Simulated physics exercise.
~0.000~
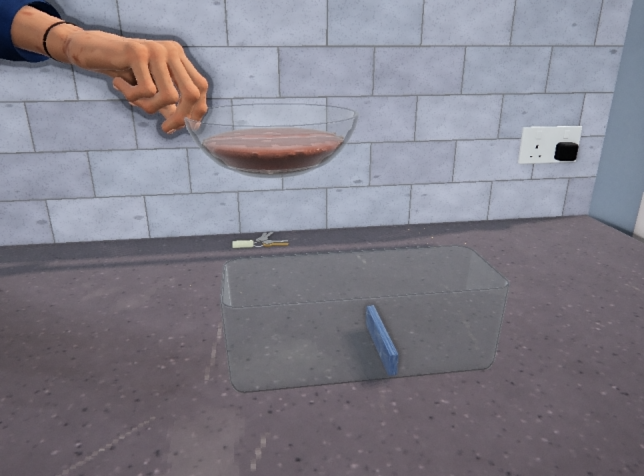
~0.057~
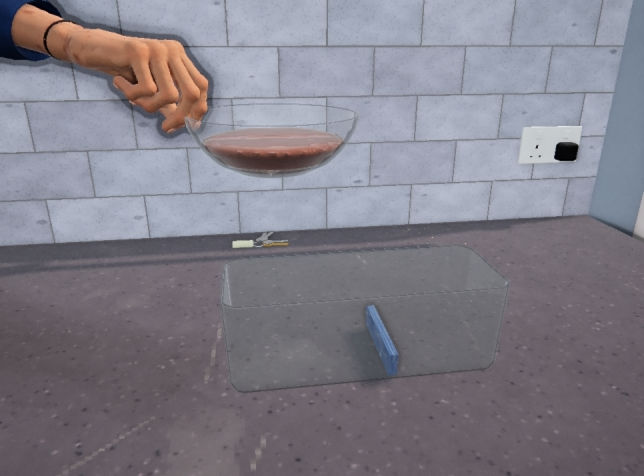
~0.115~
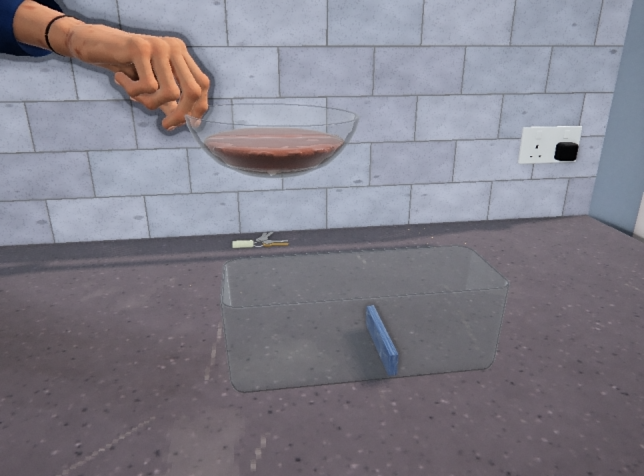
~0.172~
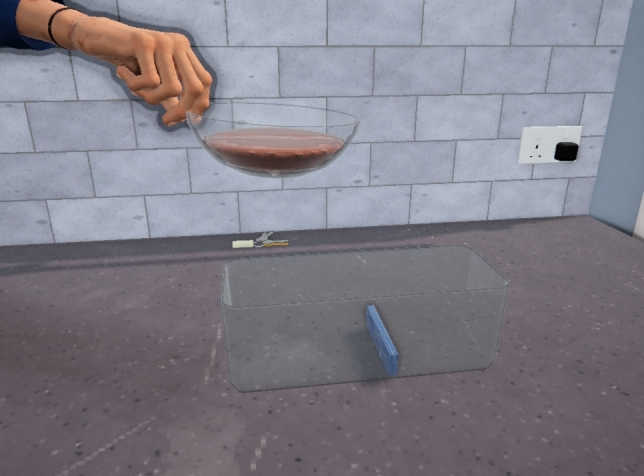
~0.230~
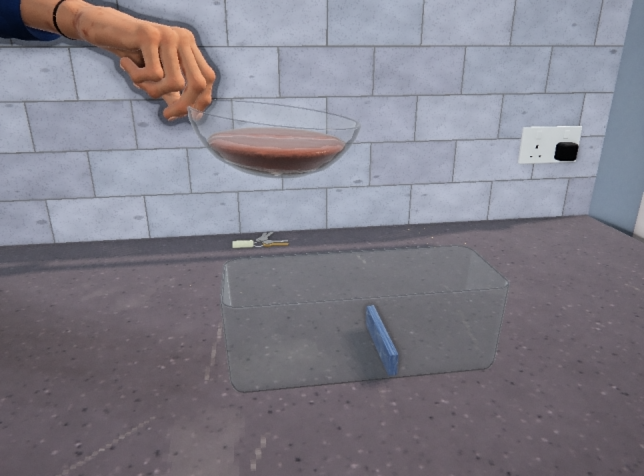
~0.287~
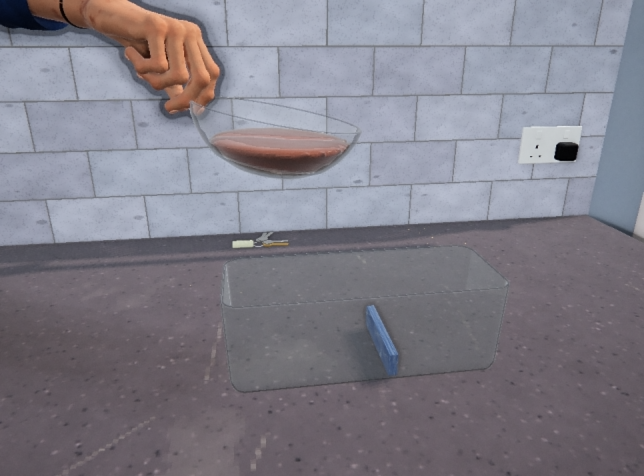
Kitchen counter with tiled wall, a hand slowly tilting a glass bowl of reddish-brown liquid rightward above a clear, divided basin.
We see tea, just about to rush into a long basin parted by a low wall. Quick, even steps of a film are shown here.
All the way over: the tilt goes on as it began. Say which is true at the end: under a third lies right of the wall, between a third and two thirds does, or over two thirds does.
No lower than a third, no higher than two thirds.
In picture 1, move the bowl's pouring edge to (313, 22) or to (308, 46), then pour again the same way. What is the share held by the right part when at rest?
Estimate, first then second: 25 per cent and 15 per cent.
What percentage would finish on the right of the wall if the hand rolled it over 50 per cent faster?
I'd say close to 60 %.
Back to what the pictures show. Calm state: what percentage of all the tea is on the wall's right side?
I'd put it at around 60 %.
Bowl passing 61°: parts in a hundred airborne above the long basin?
That comes to near 40 percent.
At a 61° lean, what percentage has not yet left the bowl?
It works out to close to 40 percent.
A moment on, the bowl is tipped part way and 38 per cent is still to pour, 3 is left of the wall and 18 right of it.
Next, the bowl is tipped on its side and 0 per cent is still to pour, 37 is left of the wall and 59 right of it.
Then the bowl is tipped right over and 0 per cent is still to pour, 39 is left of the wall and 60 right of it.
Later the bowl is tipped right over and 0 per cent is still to pour, 39 is left of the wall and 60 right of it.
At rest 39 per cent lies left of the wall, 60 right of it and 1 outside.
